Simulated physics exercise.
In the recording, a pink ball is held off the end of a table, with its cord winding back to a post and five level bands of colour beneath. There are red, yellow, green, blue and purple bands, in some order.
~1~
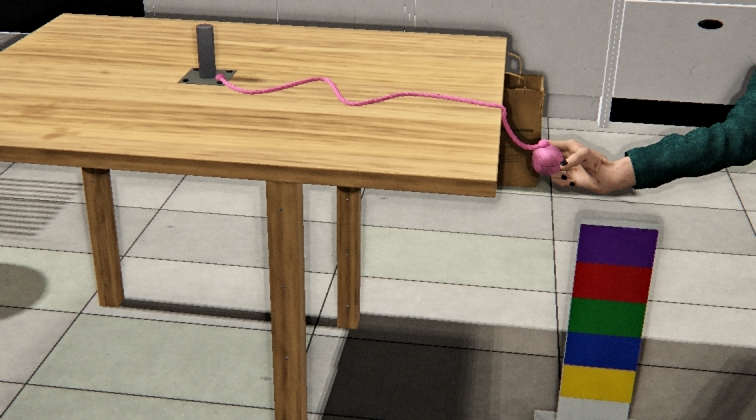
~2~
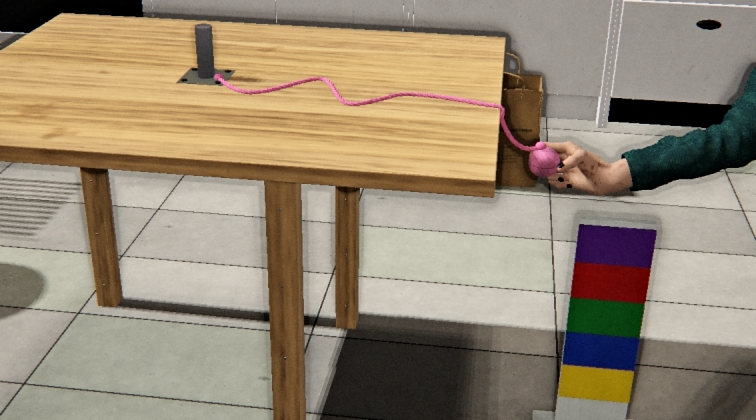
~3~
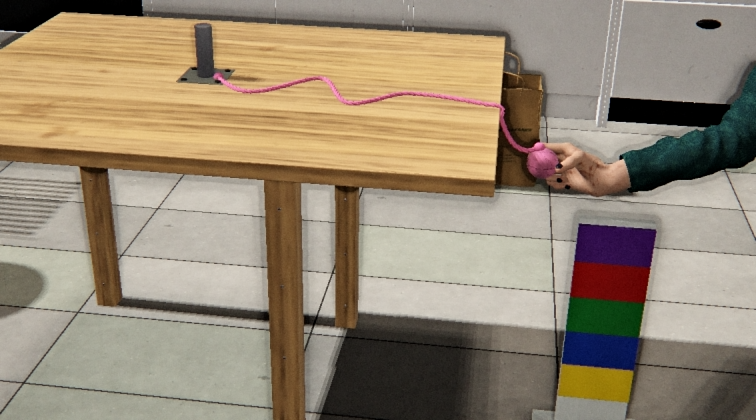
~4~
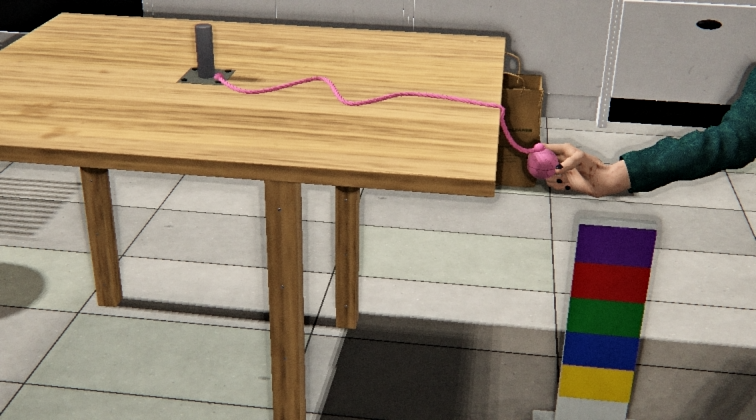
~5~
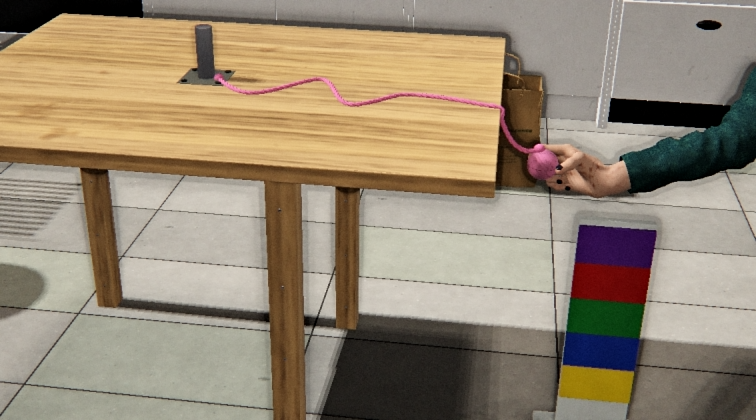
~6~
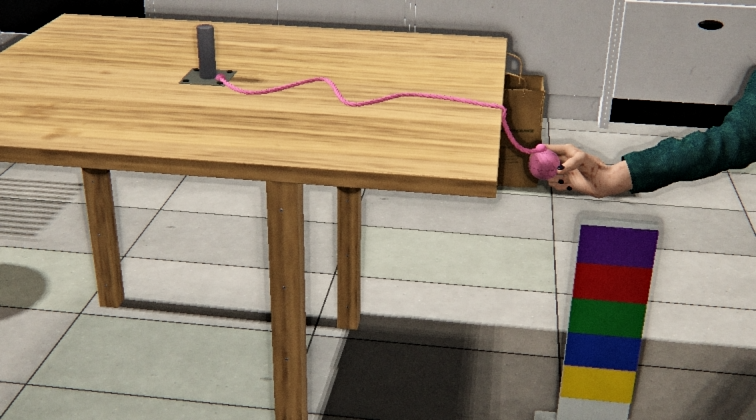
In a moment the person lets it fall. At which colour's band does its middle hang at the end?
The red band.
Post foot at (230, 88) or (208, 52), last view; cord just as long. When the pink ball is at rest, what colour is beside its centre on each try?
Answer, in order: Green, purple.
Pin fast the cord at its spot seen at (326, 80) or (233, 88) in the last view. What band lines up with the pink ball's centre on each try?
First try purple, second try red.
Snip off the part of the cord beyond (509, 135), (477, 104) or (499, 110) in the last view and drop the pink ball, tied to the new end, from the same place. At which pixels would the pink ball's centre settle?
Respectively (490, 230), (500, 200) and (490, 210).
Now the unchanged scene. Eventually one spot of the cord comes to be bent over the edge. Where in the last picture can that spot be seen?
Look around (409, 95).
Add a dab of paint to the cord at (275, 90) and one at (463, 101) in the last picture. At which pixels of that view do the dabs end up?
Well, the first one sits at (301, 85), and the second one sits at (503, 160).
Early on, ball near (459, 252); level with red.
Midway, ball near (507, 271); level with red.
Finally, ball near (499, 272); level with red. Its middle rests at the red band.
